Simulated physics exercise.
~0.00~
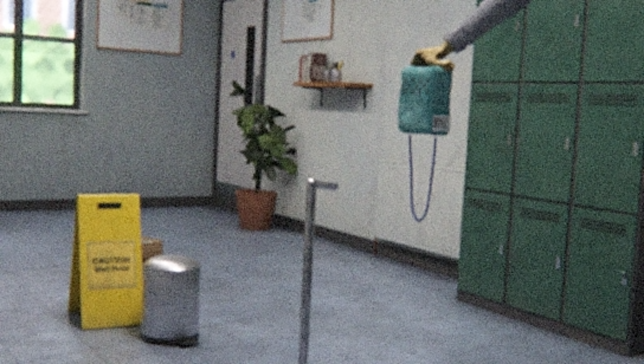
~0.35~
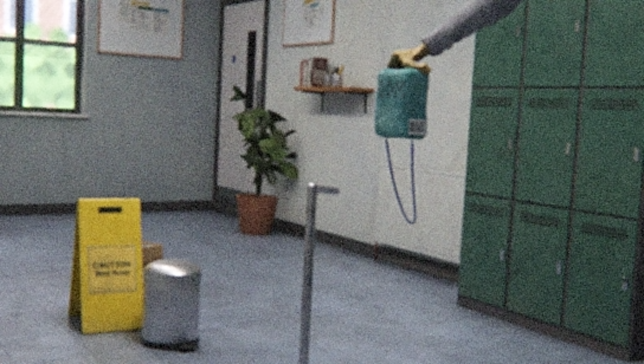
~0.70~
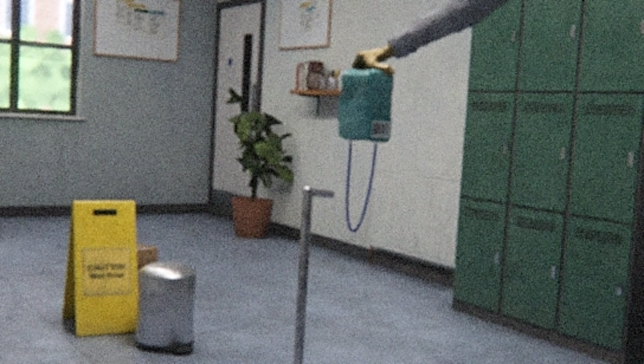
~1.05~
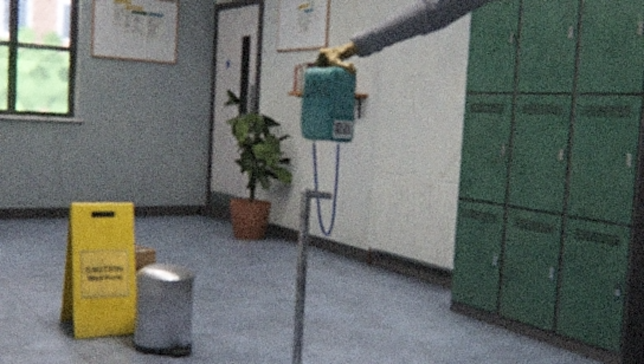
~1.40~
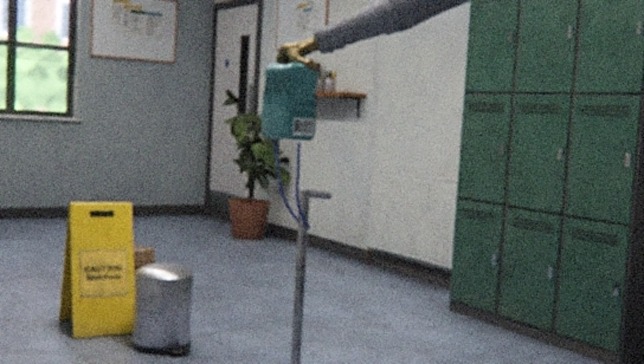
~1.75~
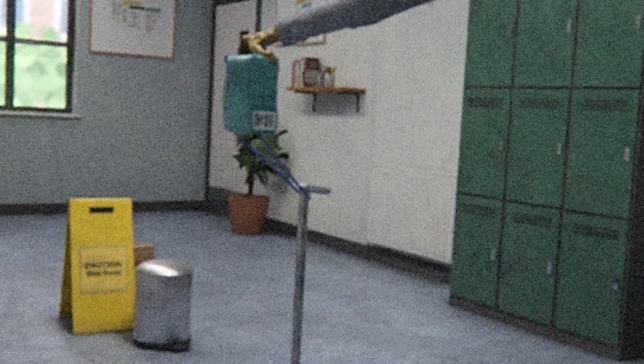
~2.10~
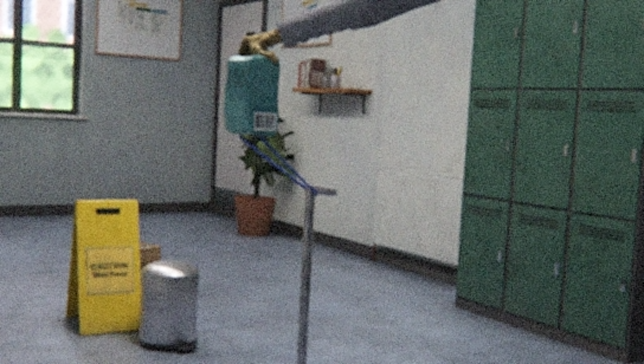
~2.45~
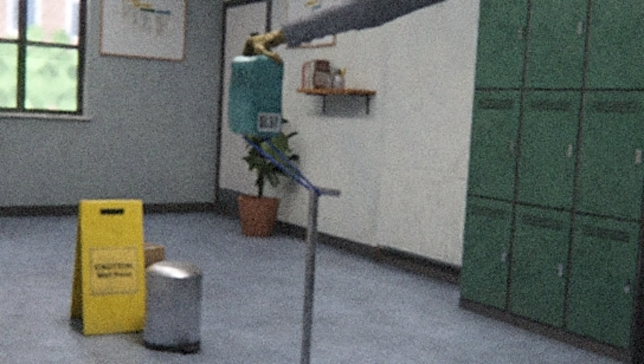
In a room with green lockers, a potted plant and a yellow caution sign, a gloved hand reaches in from the right, holding a turquoise sack upright with a thin blue loop hanging well below it. The arm carries the sack steadily left towards a slim metal post with a short bar at its top. The sack passes above the post, but the low loop trails behind and catches at the bar. As the hand continues left, the loop draws tight and slants back to the post. The hand stops, with the sack held just past the post, snagged by its loop.
